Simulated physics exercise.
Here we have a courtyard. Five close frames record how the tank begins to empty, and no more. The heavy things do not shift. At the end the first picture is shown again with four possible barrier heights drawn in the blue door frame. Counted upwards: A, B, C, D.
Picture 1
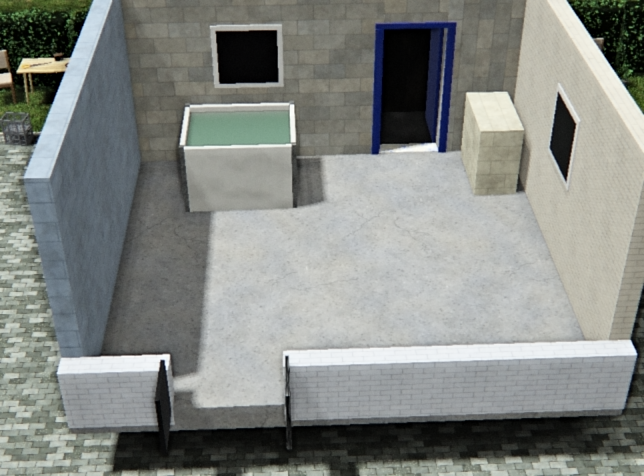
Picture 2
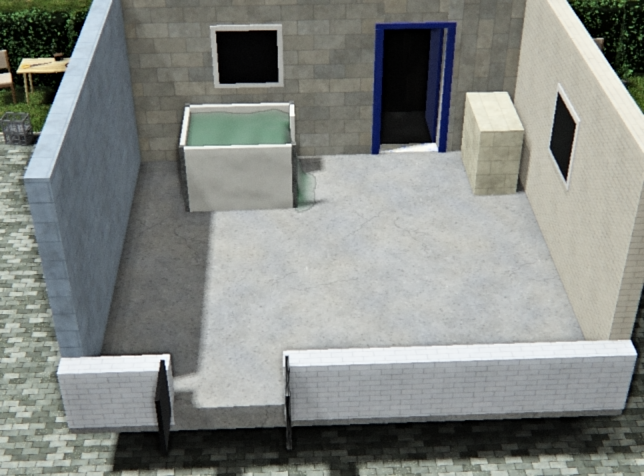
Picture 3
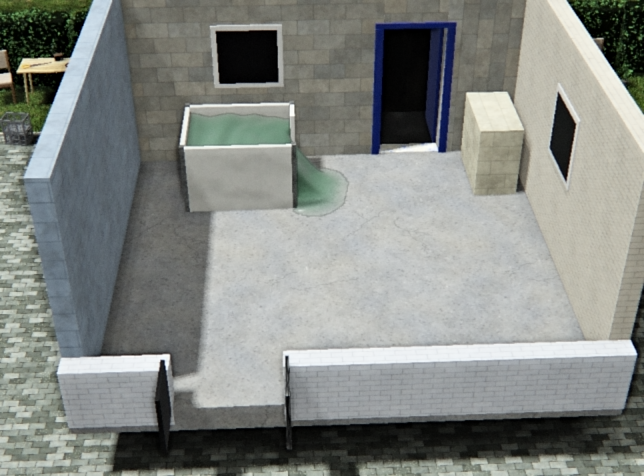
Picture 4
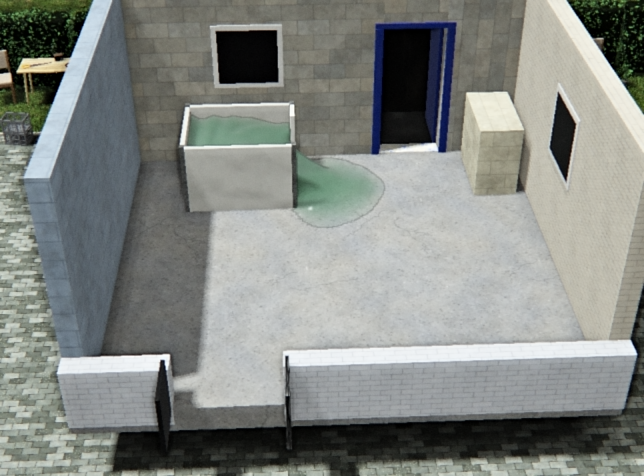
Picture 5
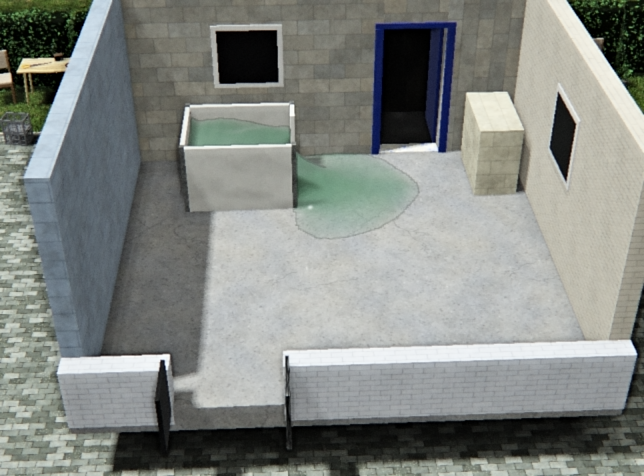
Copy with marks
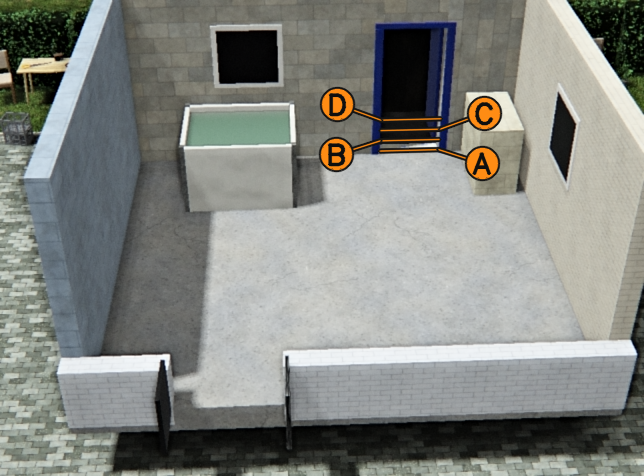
Courtyard with a pale tank of green water, water pouring from its right side and spreading in a widening pool across the ground.
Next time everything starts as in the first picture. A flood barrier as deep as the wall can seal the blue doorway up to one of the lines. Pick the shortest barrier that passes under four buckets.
Height B just does it.
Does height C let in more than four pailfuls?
No.
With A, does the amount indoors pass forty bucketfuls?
No, less.
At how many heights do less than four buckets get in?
Three.
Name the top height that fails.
The answer is A.
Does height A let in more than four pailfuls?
Yes, that goes wrong.
On the marked copy, A at (409, 150); B at (409, 140); C at (410, 129); D at (411, 119); from the bottom up A, B, C, D.
With A, some 15 bucketfuls get in.
With B, a splash gets over, under a bucket.
With C, nothing gets over.
With D, nothing gets over.
